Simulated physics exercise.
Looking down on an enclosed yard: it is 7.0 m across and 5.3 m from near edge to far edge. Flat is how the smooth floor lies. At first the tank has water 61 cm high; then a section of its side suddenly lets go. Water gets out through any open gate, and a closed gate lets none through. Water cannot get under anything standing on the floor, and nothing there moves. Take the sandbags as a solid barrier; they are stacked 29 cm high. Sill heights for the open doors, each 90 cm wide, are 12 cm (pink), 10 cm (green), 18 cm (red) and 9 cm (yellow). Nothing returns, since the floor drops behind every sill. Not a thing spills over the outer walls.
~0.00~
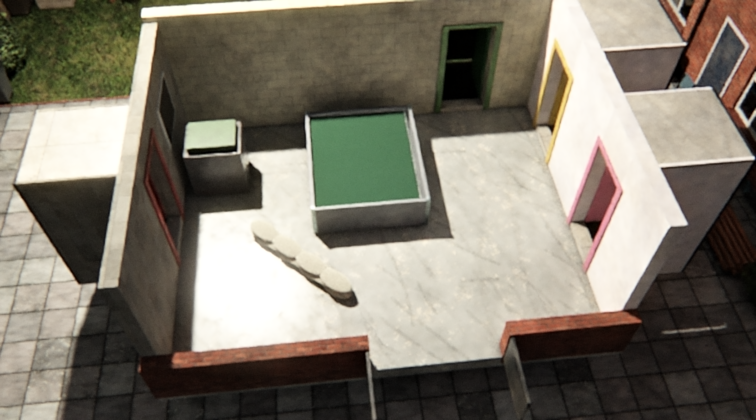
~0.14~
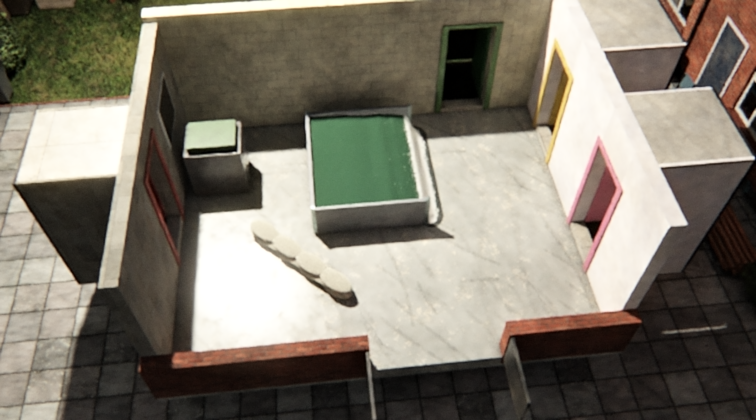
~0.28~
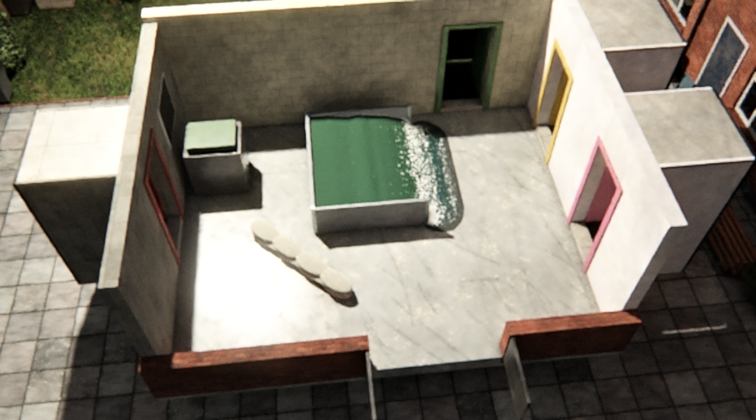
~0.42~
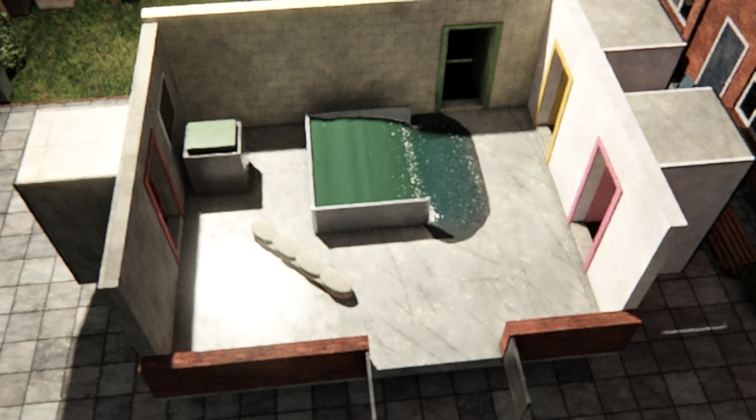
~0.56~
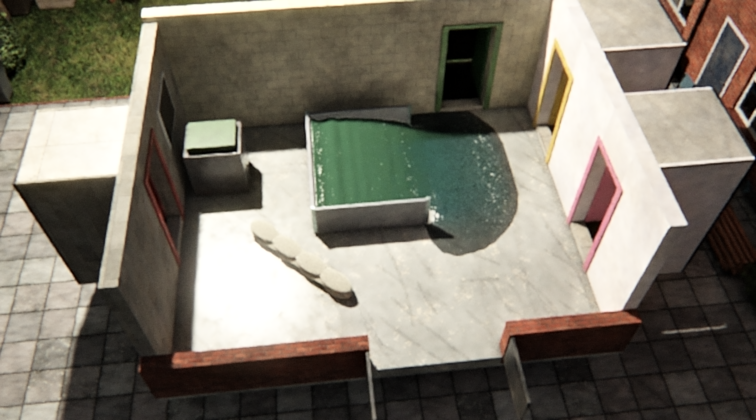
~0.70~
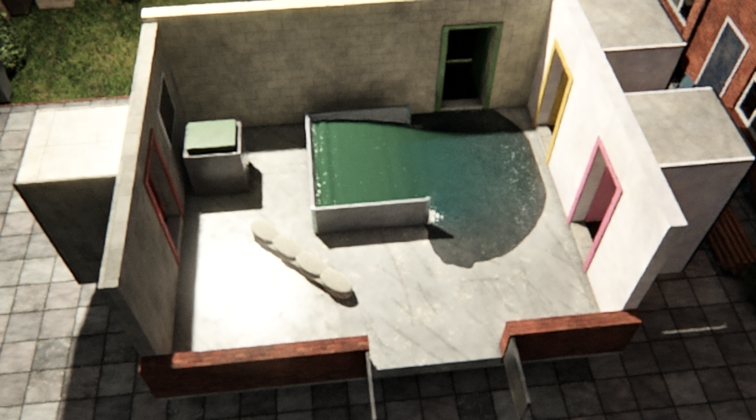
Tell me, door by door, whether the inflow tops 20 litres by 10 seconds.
The pink door overshoots the limit. The green door overshoots the limit. The red door undershoots the limit. The yellow door overshoots the limit.
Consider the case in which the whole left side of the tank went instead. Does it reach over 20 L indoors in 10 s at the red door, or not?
At the red door the limit is exceeded.
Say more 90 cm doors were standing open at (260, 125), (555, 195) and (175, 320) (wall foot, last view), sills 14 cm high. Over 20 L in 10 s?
So, in the order given, it's shy of the mark, then beyond the mark, then shy of the mark.
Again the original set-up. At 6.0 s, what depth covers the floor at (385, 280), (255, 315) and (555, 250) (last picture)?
Reading - approx. 3 / 2 / 10 cm.
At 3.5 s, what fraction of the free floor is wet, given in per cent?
Roughly 40 % of the floor is wet.
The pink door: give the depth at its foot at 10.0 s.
The depth there is near 6.5 cm.
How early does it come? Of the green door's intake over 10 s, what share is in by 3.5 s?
It comes to about 50 per cent.
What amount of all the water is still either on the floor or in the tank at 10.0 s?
70 %.
After 1.4 s water covers 30 % of the floor and is deepest (36 cm) near (544, 174); pink door 16 cm at the sill, 0 L in, green door 15 cm at the sill, 1 L in, red door not reached, yellow door 26 cm at the sill, 67 L in.
After 2.2 s water covers 35 % of the floor and is deepest (40 cm) near (528, 155); pink door 21 cm at the sill, 13 L in, green door 14 cm at the sill, 12 L in, red door not reached, yellow door 37 cm at the sill, 219 L in.
After 3.5 s water covers 40 % of the floor and is deepest (26 cm) near (599, 333); pink door 15 cm at the sill, 36 L in, green door 20 cm at the sill, 39 L in, red door not reached, yellow door 22 cm at the sill, 385 L in.
After 6.0 s water covers 70 % of the floor and is deepest (14 cm) near (567, 336); pink door 9 cm at the sill, 39 L in, green door 10 cm at the sill, 76 L in, red door not reached, yellow door 10 cm at the sill, 434 L in.
After 10.0 s water covers 90 % of the floor and is deepest (9 cm) near (435, 191); pink door 7 cm at the sill, 40 L in, green door 4 cm at the sill, 77 L in, red door 5 cm at the sill, 0 L in, yellow door 5 cm at the sill, 435 L in.
